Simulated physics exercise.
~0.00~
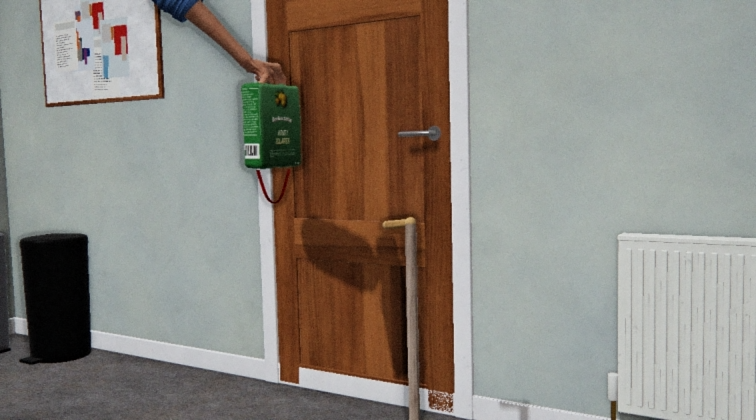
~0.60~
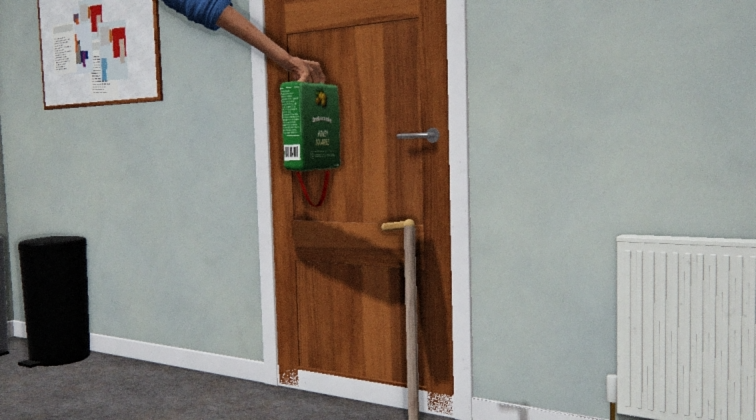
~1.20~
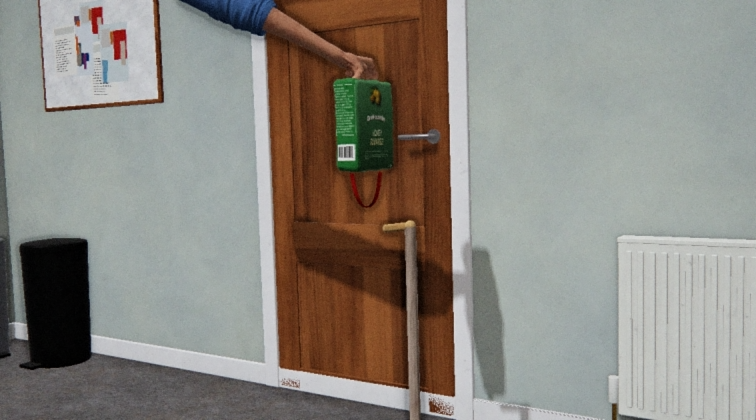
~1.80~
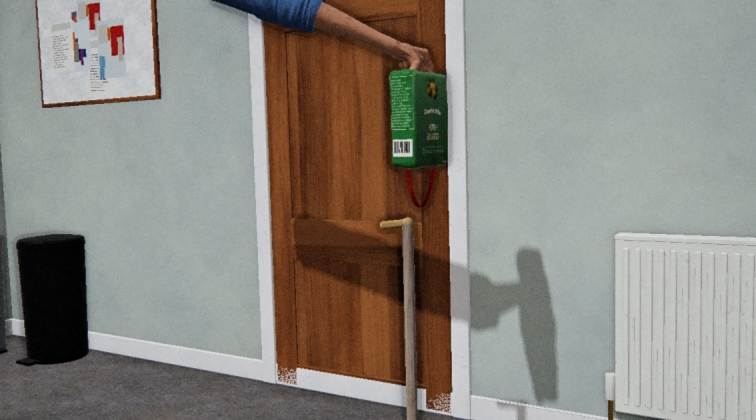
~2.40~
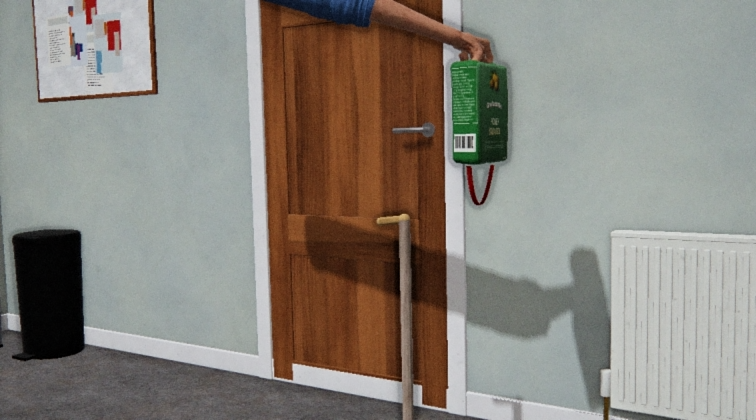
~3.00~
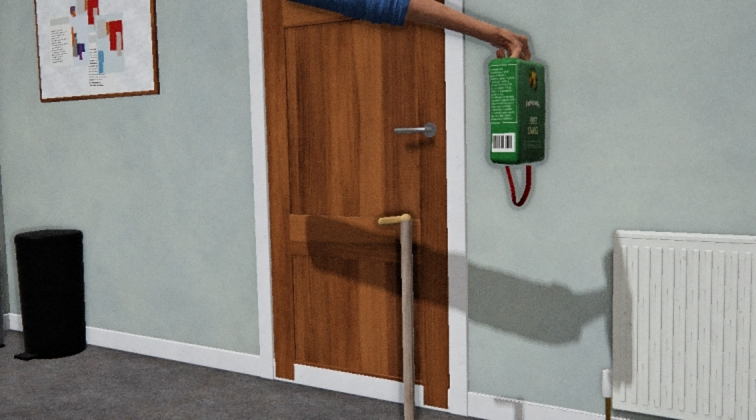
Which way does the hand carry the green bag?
The hand carries the green bag to the right, across the door and past the post.
